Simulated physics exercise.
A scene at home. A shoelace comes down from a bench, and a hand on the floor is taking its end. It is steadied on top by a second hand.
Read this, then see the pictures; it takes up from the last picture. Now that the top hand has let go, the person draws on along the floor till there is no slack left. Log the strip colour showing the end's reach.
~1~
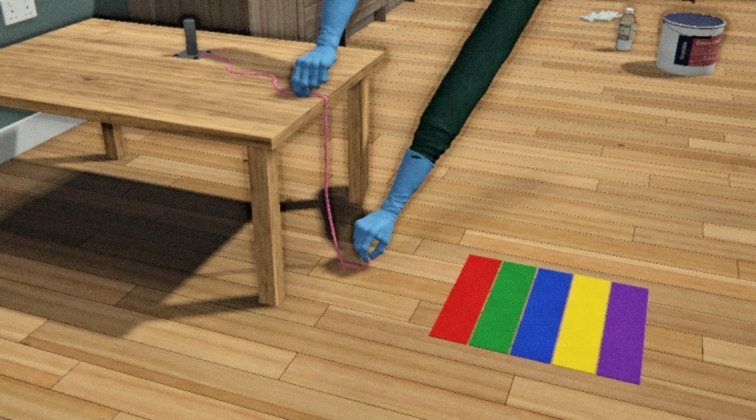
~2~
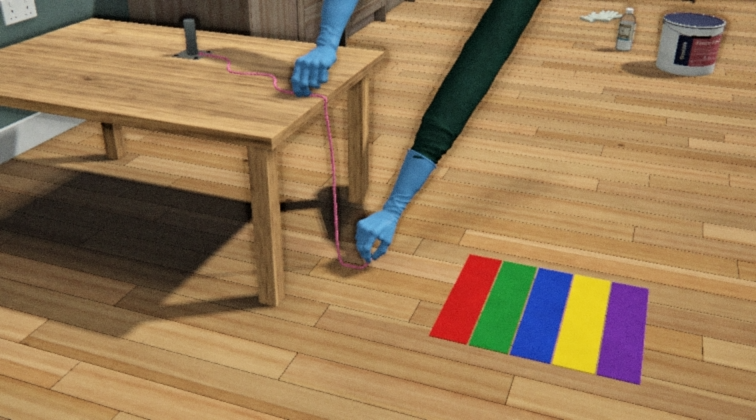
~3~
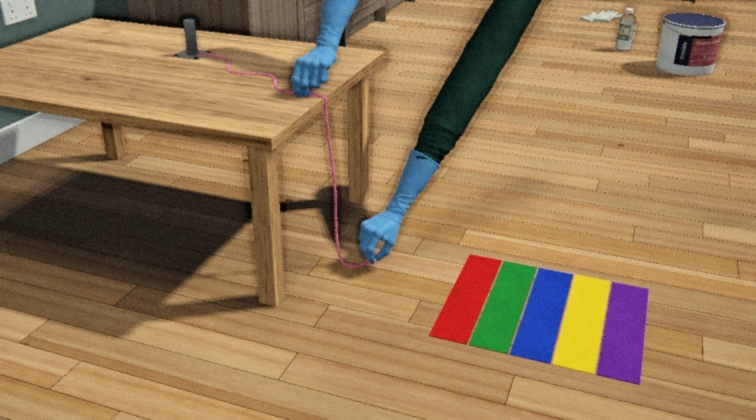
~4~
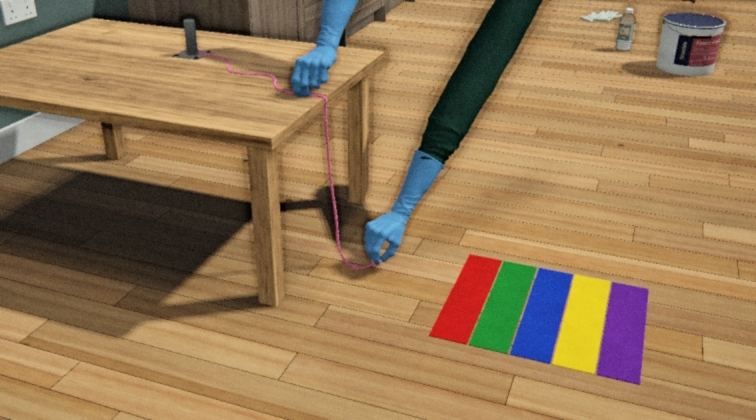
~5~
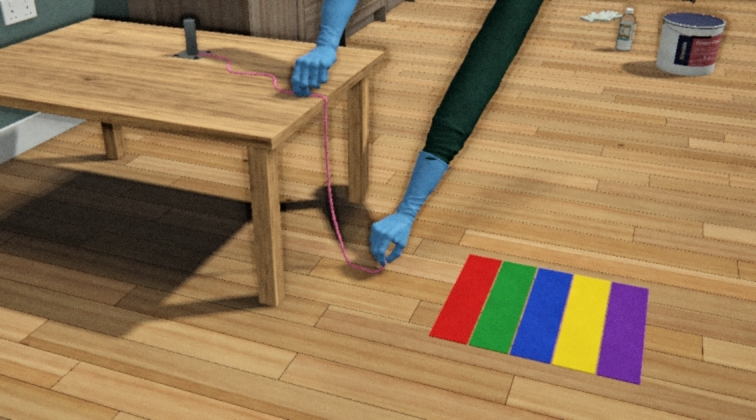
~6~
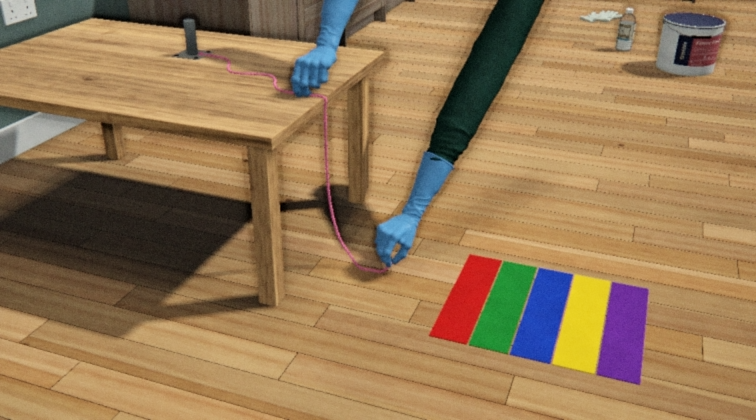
Reach: Green strip.
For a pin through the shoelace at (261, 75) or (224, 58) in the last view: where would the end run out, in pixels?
It ends up at (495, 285) the first time and at (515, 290) the second time.
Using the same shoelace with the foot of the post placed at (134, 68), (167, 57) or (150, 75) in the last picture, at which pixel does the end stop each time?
First try about (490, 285), second about (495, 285), third about (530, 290).
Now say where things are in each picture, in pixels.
In the first picture, end (369, 258); red (455, 323); green (495, 332); blue (535, 341); yellow (577, 350); purple (621, 360).
In the second picture, end (372, 259); shoelace through (224, 58) (248, 74) (280, 90) (328, 124) (334, 187) (338, 249).
In the third picture, end (375, 259).
In the fourth picture, end (380, 260); shoelace through (224, 58) (248, 74) (280, 90) (326, 124) (332, 187) (339, 249).
In the fifth picture, end (386, 261).
In the sixth picture, end (391, 263); shoelace through (224, 58) (248, 74) (280, 90) (325, 124) (328, 186) (345, 248).
Soon after, end near (458, 276); over red.
Then, end near (494, 284); over green.
At full stretch, end near (517, 288); over green. The end stops over the green strip.
